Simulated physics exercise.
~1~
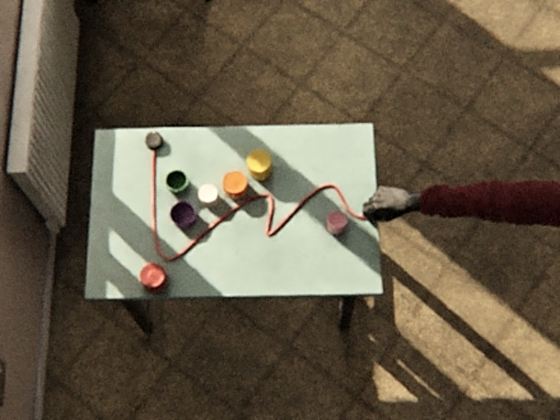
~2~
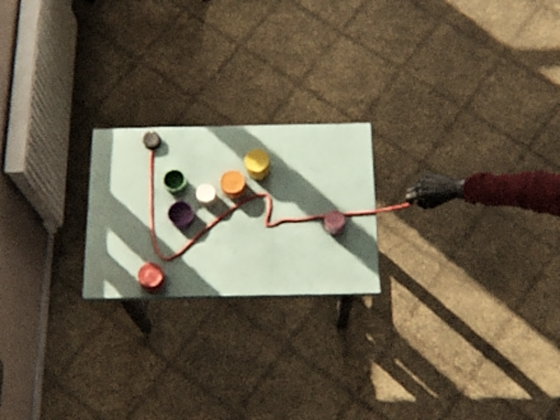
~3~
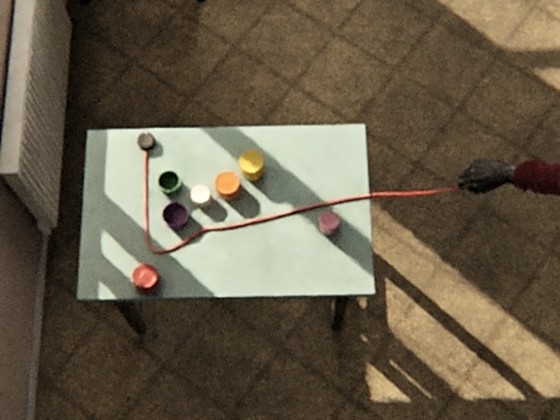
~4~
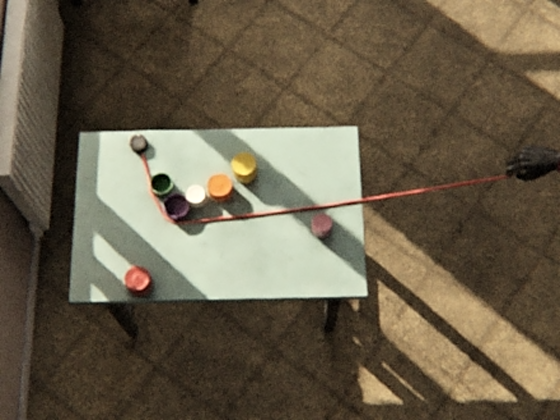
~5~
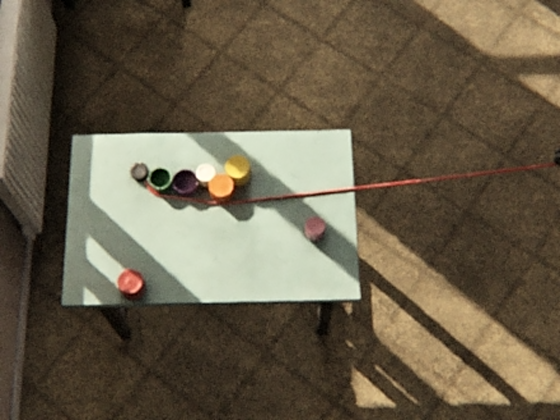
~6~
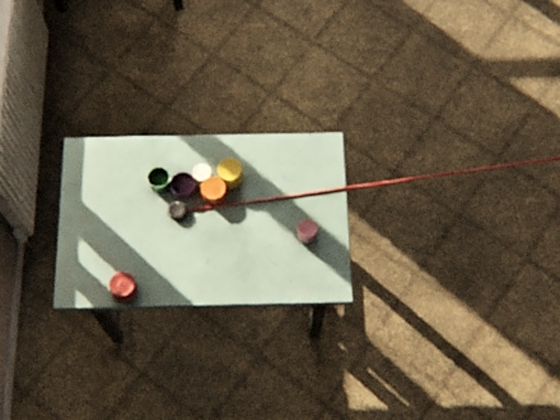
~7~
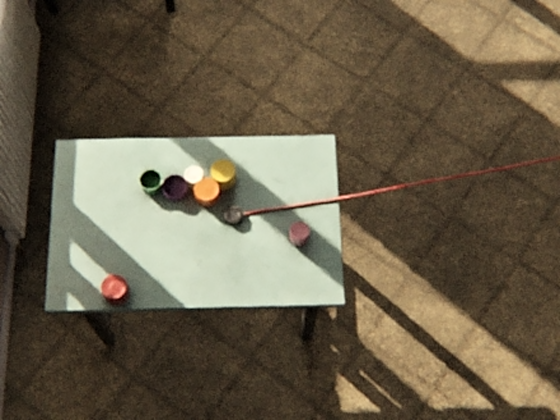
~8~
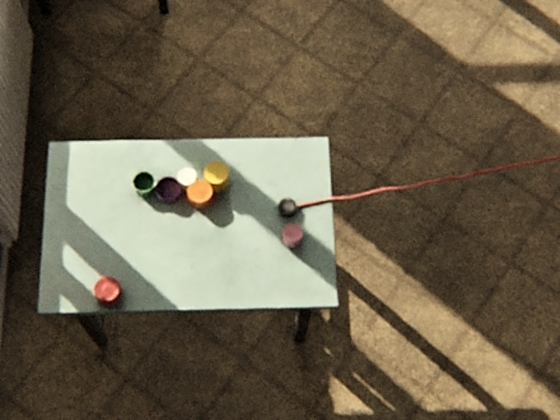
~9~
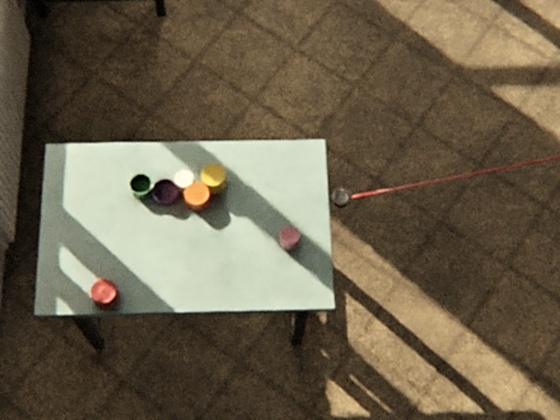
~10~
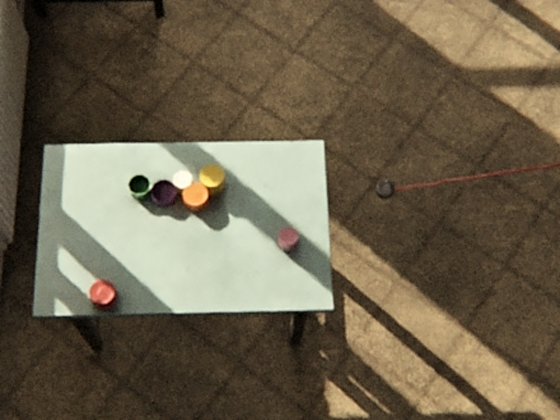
In this clip, a hand pulls a red cord rightward across a table of small colored pots, tightening it and nudging several into a cluster, until the attached dark reel slides past them and off the right edge, while the red and pink pots stay put.
